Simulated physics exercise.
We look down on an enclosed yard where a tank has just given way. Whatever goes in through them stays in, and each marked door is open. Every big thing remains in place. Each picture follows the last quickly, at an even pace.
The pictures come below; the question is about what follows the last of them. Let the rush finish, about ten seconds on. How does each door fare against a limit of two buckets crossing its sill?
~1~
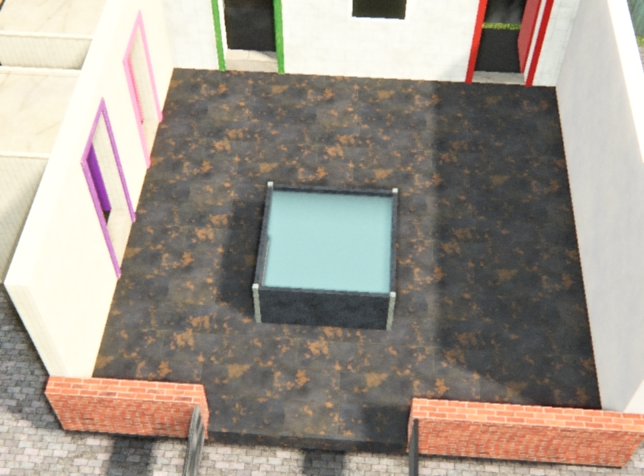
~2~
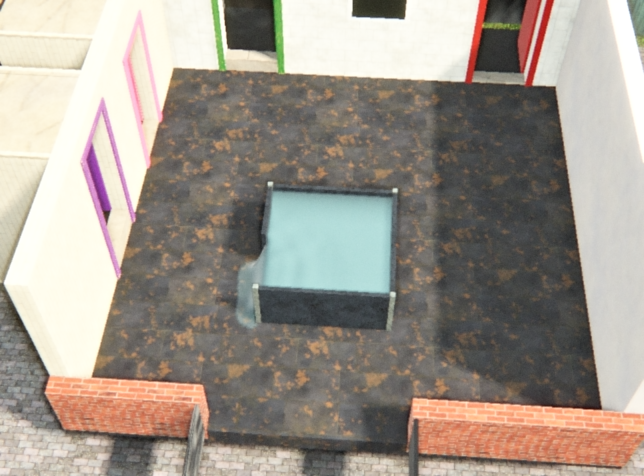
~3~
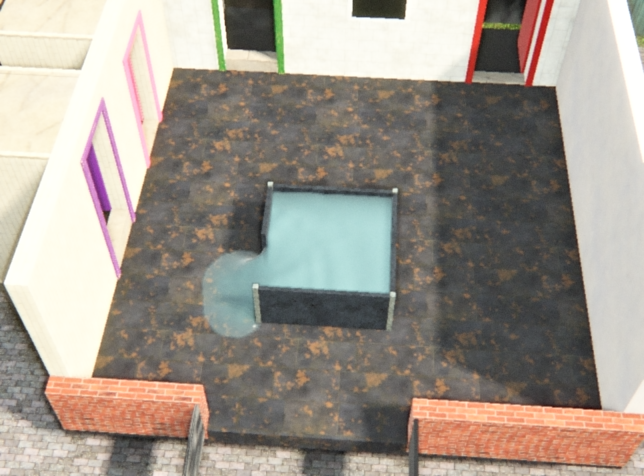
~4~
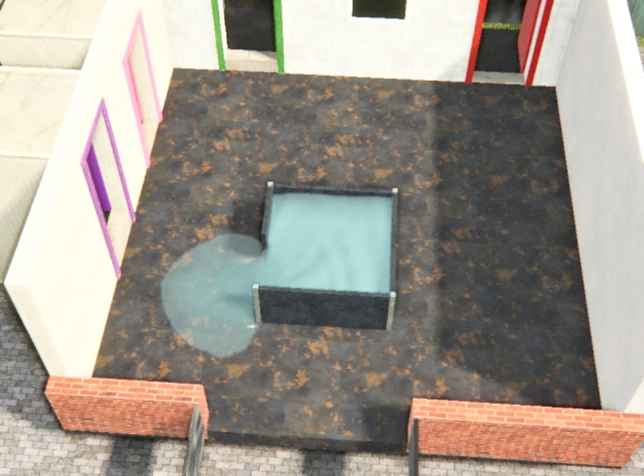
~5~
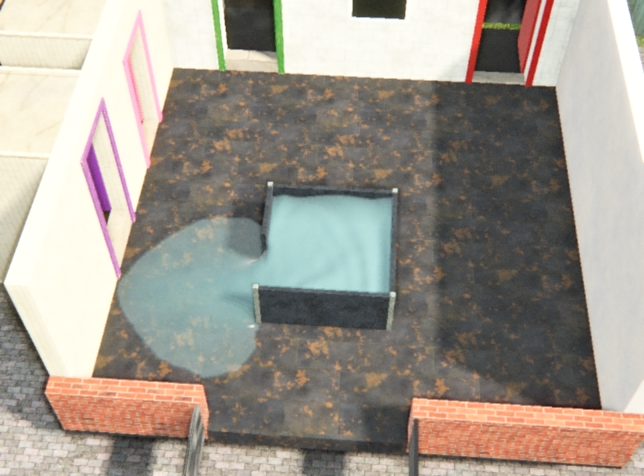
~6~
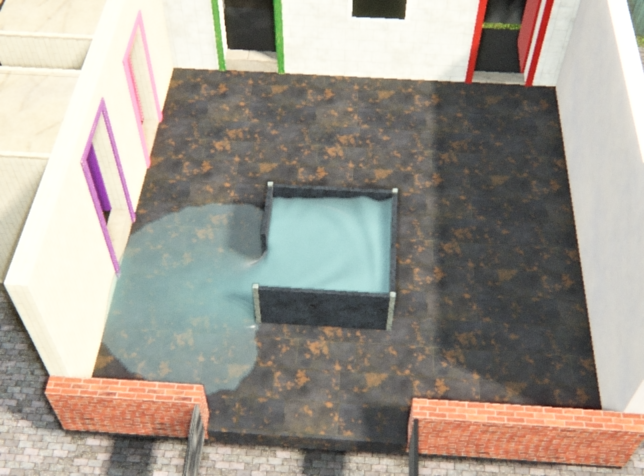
Pink door: Not over the line on that one. Green door: Not over the line on that one. Red door: Not over the line on that one. Purple door: Not over the line on that one.
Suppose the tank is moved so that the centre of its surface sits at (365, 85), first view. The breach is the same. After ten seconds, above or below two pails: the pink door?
My reading: The pink door goes over.
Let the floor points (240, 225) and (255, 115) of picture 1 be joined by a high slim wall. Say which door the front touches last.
It turns out to be the red door.
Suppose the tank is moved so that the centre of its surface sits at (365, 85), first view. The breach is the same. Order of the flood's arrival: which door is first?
That would be the door marked pink.
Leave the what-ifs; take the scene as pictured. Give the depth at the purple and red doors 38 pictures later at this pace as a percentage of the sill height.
Roughly 40 per cent, then 60 per cent.
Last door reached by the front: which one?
Result: The red-painted one.
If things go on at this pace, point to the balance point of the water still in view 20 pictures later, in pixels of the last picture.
Close to pixel (243, 271).
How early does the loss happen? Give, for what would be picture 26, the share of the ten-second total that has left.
Share gone by then: About 15 %.
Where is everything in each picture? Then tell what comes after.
The water tank at (328, 241) is whole and still, in the first picture.
Water pours out at (264, 281) and has run to (253, 264), in the second picture.
The front is at (214, 269), out from the gap at (264, 284), in the third picture.
The front is at (169, 280), out from the gap at (264, 284), in the fourth picture.
Water pours out at (264, 284) and has run to (124, 292), in the fifth picture.
Water pours out at (264, 284) and has run to (103, 336), in the sixth picture.
A moment on, water covers 15 % of the floor; the pink door not reached, the green door not reached, the red door not reached, the purple door wet at the sill, nothing in.
Next, water covers 20 % of the floor; the pink door wet at the sill, nothing in, the green door not reached, the red door not reached, the purple door wet at the sill, nothing in.
Then, water covers 45 % of the floor; the pink door under two buckets in, the green door wet at the sill, nothing in, the red door not reached, the purple door wet at the sill, nothing in.
Later, water covers 70 % of the floor; the pink door under two buckets in, the green door wet at the sill, nothing in, the red door wet at the sill, nothing in, the purple door under two buckets in.
In the end, water covers 95 % of the floor; the pink door under two buckets in, the green door wet at the sill, nothing in, the red door under two buckets in, the purple door under two buckets in.
